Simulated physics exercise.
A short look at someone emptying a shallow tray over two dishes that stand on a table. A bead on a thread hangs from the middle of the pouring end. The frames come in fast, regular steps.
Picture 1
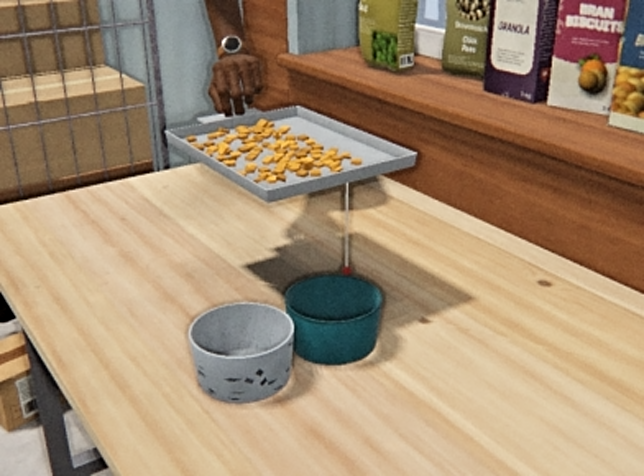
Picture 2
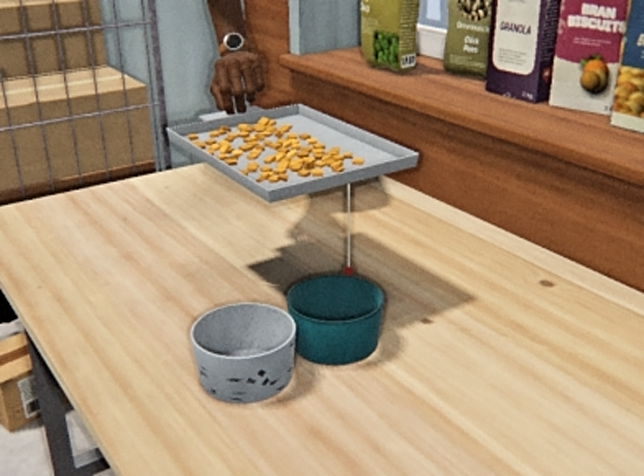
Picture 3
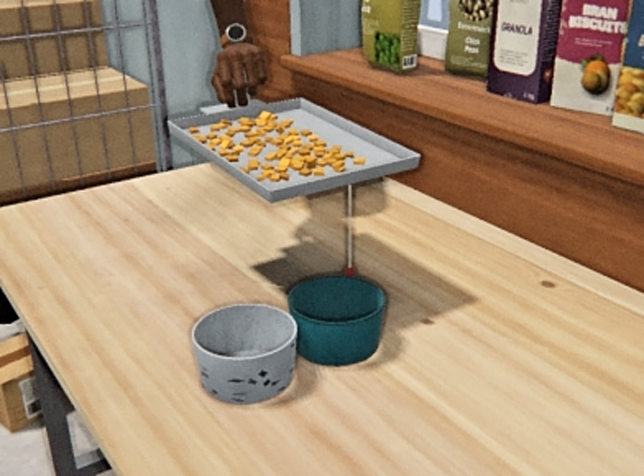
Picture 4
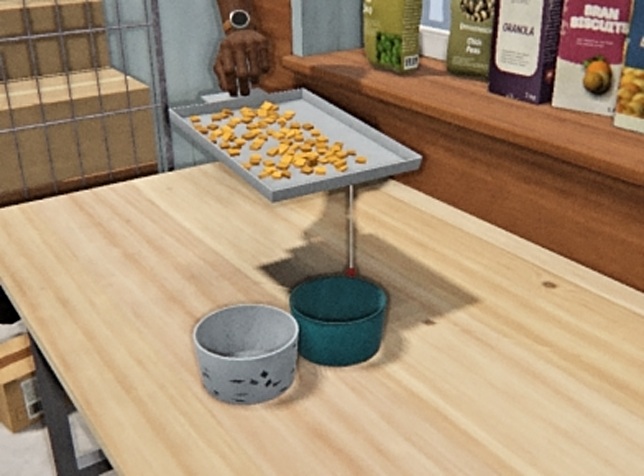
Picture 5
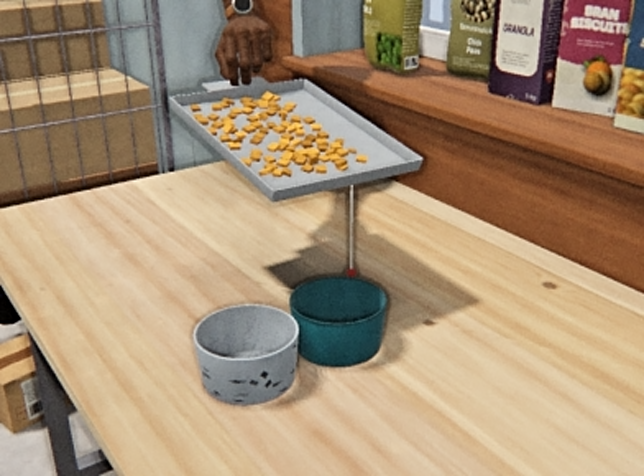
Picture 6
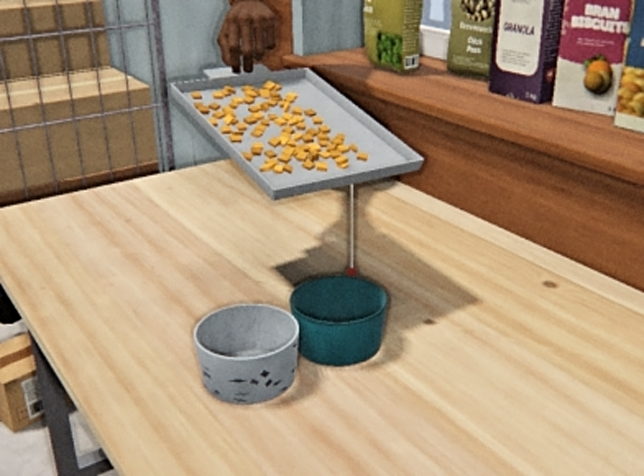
The video shows a hand holding a shallow gray tray of small orange crackers above a gray dish and a teal dish on a wooden table, then gradually raising the tray's far end so it tilts slightly.
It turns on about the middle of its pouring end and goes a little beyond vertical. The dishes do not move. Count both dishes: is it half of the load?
In the dishes lies only the smaller part of it.
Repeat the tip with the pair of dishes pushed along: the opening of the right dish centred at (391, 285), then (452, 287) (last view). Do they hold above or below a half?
In turn: More than half; over half.
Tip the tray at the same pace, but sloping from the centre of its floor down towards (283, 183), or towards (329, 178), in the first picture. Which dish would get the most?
The first try: The right one. The second: The right-hand dish.
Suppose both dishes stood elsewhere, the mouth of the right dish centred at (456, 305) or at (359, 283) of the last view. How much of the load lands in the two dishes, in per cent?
Roughly 20 per cent, and 40 per cent.
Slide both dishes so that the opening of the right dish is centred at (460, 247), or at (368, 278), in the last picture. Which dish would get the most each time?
The first try: The dish on the left. The second: The right one.
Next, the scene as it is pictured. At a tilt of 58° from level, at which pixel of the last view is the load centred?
Around (348, 154).
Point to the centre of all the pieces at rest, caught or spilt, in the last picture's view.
Roughly at (398, 335).
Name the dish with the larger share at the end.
It is the right one.
Just after the last frame, tray tipped steeply; almost all on the tray; just a few in the air.
A moment on, tray tipped right over; the larger part on the tray; just a few in the right dish; about a tenth outside both; about a tenth in the air.
Further on, tray tipped past a quarter turn; roughly a third in the right dish; roughly two thirds outside both.
When it is over, tray tipped past a quarter turn; not one in the left dish; roughly a third in the right dish; roughly two thirds outside both.
